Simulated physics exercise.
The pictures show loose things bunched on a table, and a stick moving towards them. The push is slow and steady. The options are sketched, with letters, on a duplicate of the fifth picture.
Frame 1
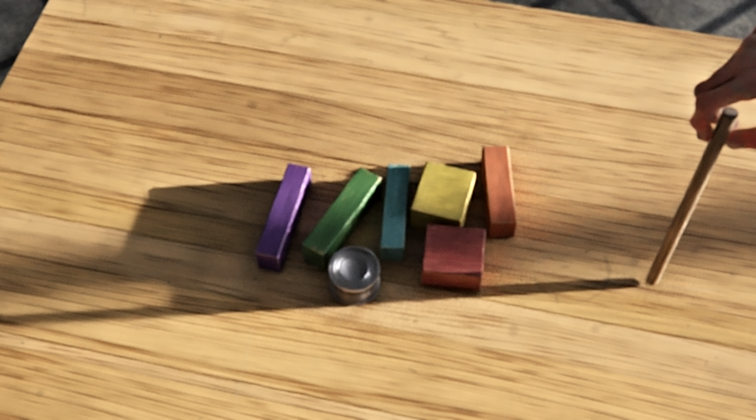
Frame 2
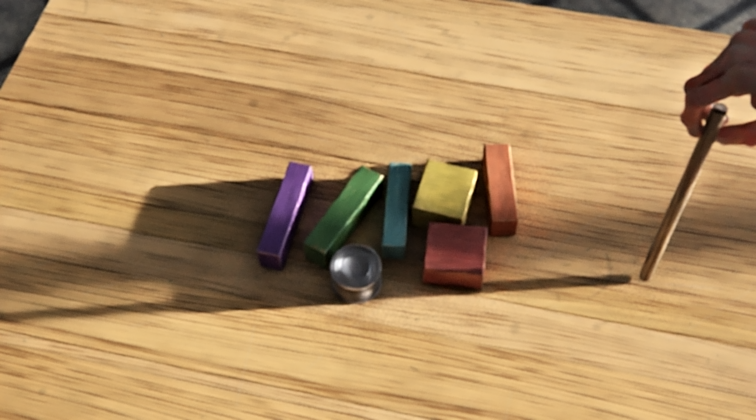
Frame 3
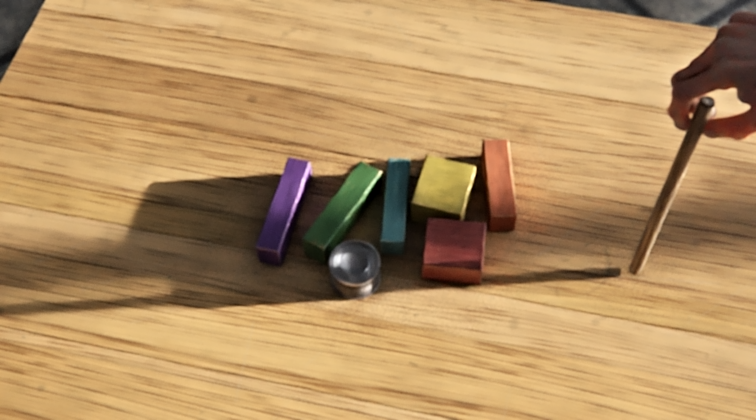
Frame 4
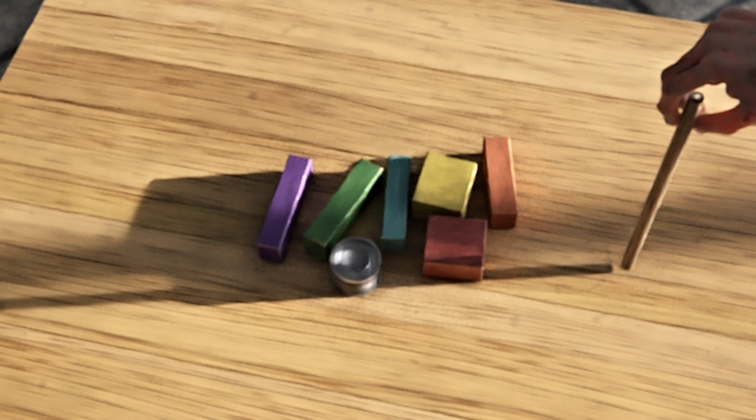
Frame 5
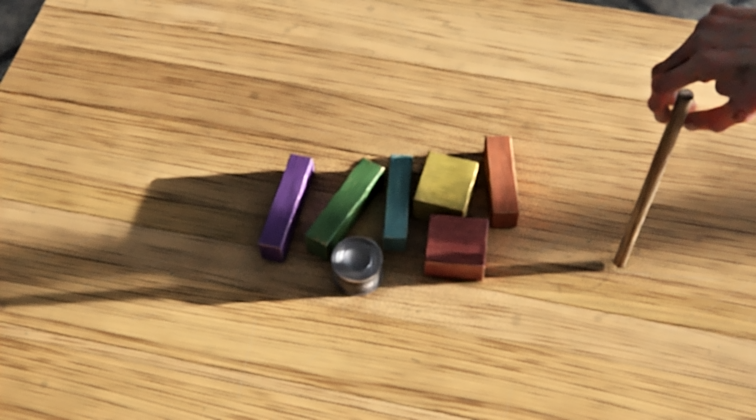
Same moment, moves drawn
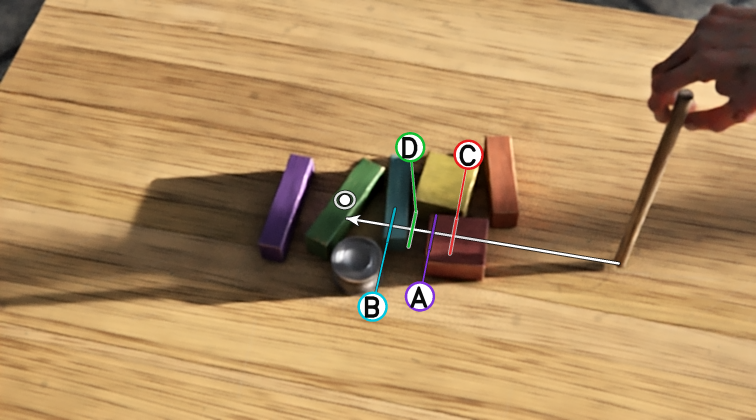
A hand at the upper right holds a thin wooden stick upright over a pale wooden table, seen from above at an angle in low, warm light. Purple, green and turquoise bars stand left of a yellow block and an orange bar, with a grey tin and red block in front. The stick moves slowly left, still apart from the objects, while the view shifts very slightly.
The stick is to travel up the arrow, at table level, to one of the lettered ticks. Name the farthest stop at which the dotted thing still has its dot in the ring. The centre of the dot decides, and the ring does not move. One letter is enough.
The farthest safe stop is B.
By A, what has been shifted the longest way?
The red block.
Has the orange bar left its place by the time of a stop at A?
No.
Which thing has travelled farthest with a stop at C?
The red block has gone farthest.
On the marked copy, A at (433, 233); B at (391, 226); C at (453, 236); D at (412, 229); the arrow from (619, 264) to (346, 218); the white dot at (345, 200).
With B. Early on, foot of the stick (535, 251).
Further on, foot of the stick (453, 237); red block (430, 253); turquoise bar (392, 201).
At the end, foot of the stick (391, 227); red block (417, 261); turquoise bar (385, 199); the dot is still in its ring.
As for the rest, A keeps the dot in but is short; C keeps the dot in but is short; D keeps the dot in but is short.
